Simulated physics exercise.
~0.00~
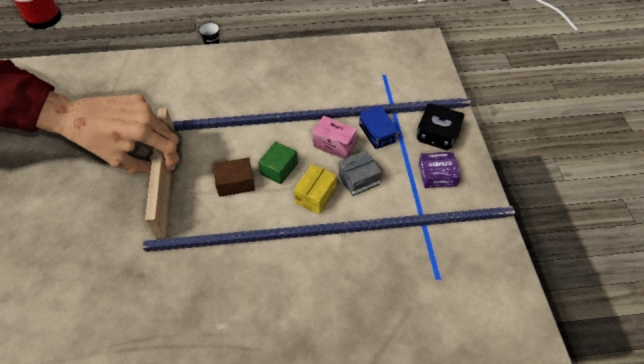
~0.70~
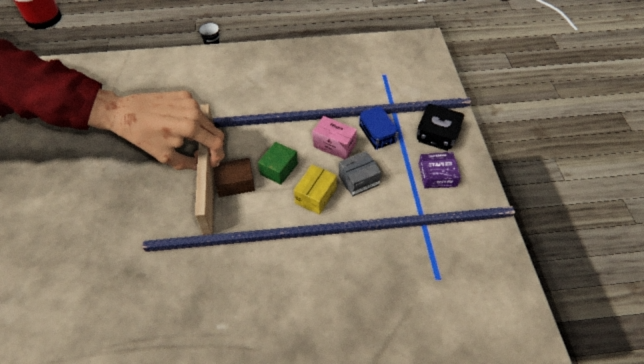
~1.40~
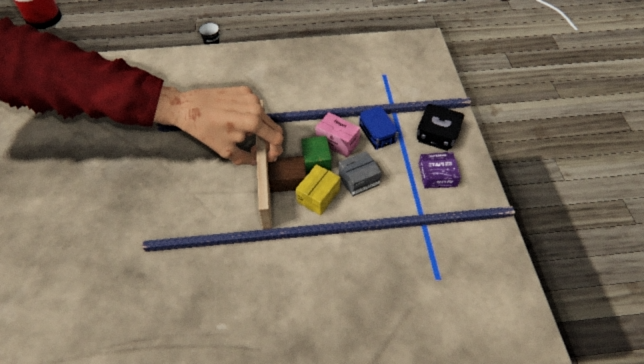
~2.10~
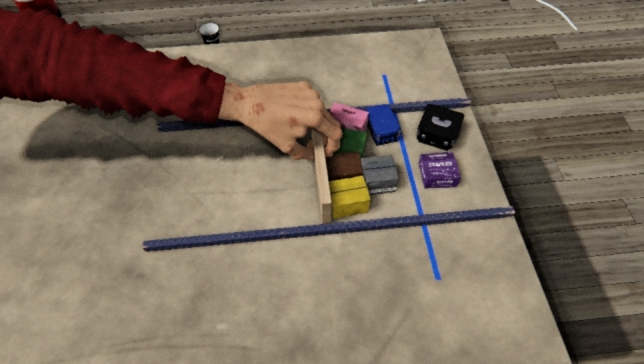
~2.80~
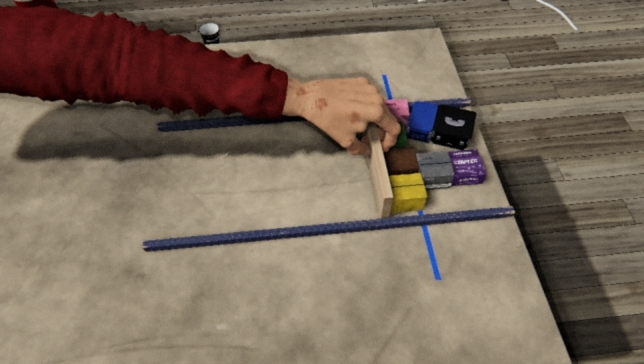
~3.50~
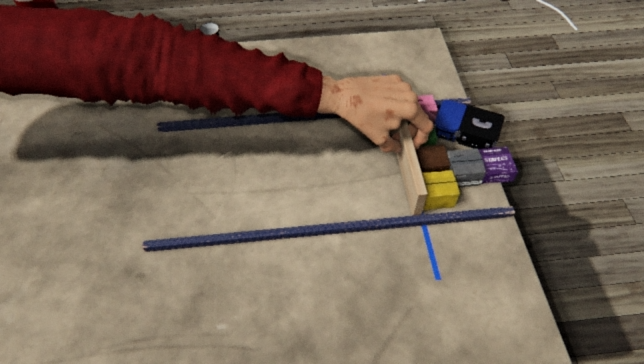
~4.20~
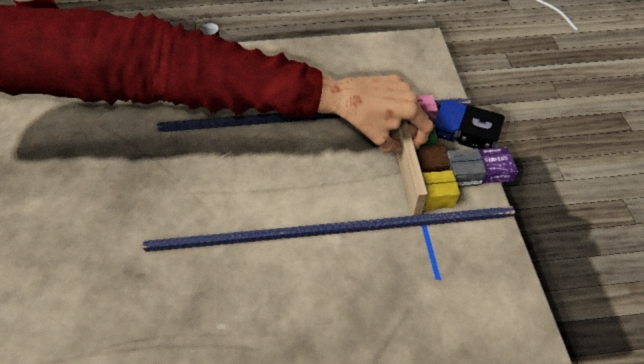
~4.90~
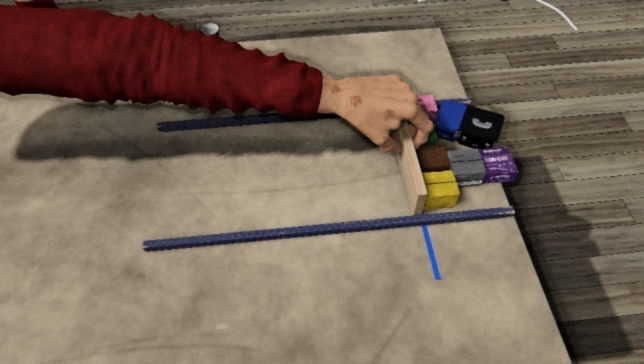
A hand in a red sleeve pushed an upright wooden board rightward between two dark rails, gathering brown, green, yellow, grey, pink and blue blocks, then black and purple ones, past a blue line before stopping near the table's edge with none fallen off.
